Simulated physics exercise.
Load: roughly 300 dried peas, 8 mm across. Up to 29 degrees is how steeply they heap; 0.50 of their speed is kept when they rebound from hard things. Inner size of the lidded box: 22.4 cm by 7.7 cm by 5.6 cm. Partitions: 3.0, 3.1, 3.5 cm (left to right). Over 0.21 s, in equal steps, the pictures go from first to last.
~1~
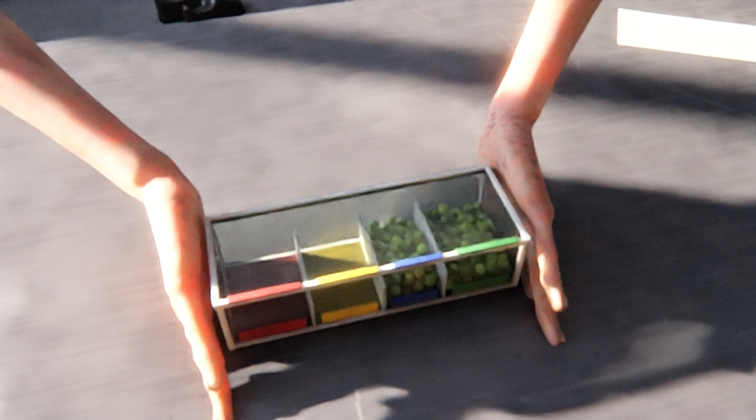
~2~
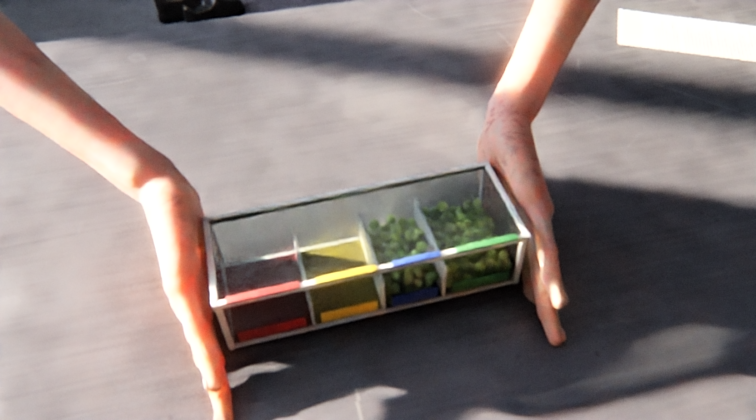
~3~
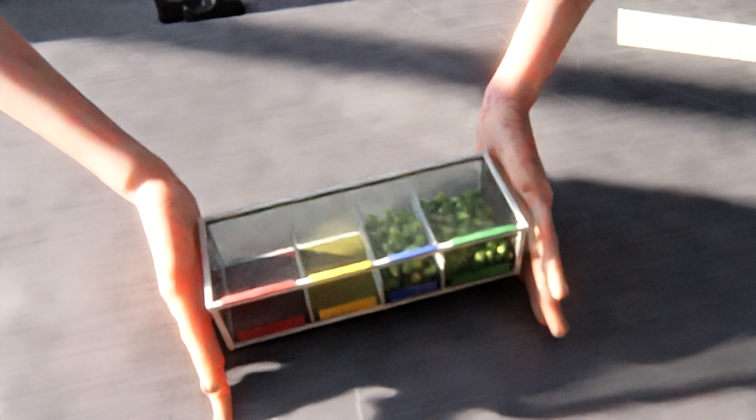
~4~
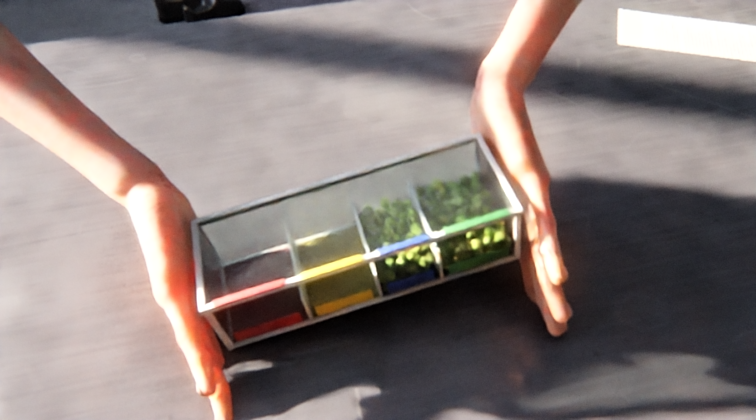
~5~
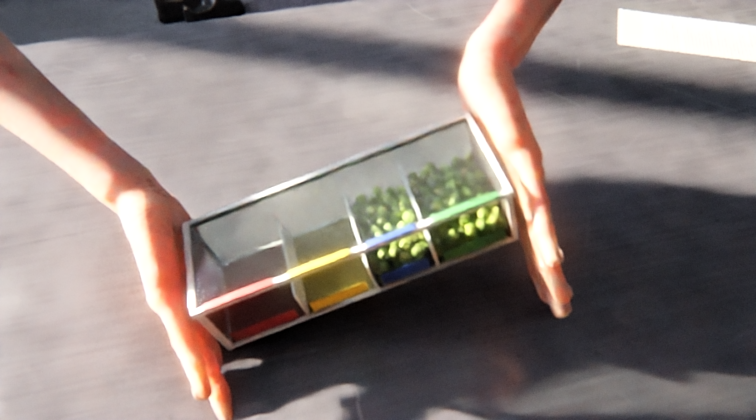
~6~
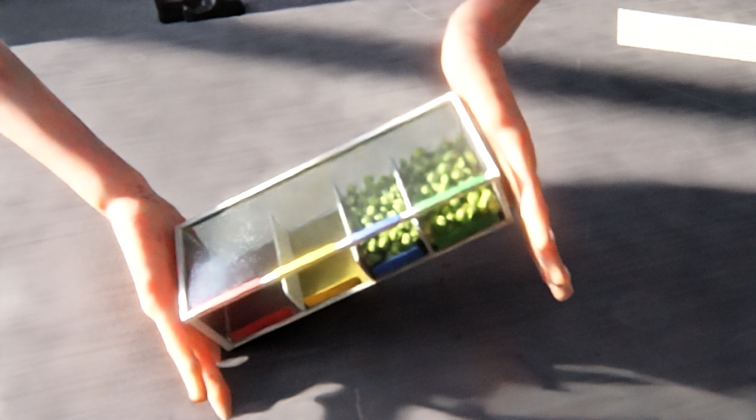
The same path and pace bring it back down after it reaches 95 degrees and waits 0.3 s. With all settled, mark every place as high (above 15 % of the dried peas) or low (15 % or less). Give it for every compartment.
Red: High; blue: Low; green: Low; yellow: Low.
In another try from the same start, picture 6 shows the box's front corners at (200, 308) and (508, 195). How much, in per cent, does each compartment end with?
That leaves red with 80 percent, blue with 10, green with 5 and yellow with 5 percent.
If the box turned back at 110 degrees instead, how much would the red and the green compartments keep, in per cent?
Result - red 95 percent; green 0 percent.
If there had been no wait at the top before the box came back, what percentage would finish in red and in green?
Then: Red 60; green 20.
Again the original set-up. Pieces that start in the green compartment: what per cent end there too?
Around 10 %.
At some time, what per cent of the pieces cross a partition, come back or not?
Close to 90 percent.
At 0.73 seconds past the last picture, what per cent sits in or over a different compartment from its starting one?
About 65 percent.
Then, 0.73 s after the last picture, tilt 95 degrees; red 45 %, blue 20 %, green 25 %, yellow 10 %.
Then, 1.22 s after the last picture, tilt 51 degrees; red 80 %, blue 5 %, green 5 %, yellow 10 %.
Then, 1.78 s after the last picture, tilt 0 degrees; red 80 %, blue 5 %, green 5 %, yellow 10 %.
In the end, red 80 %, blue 5 %, green 5 %, yellow 10 %.
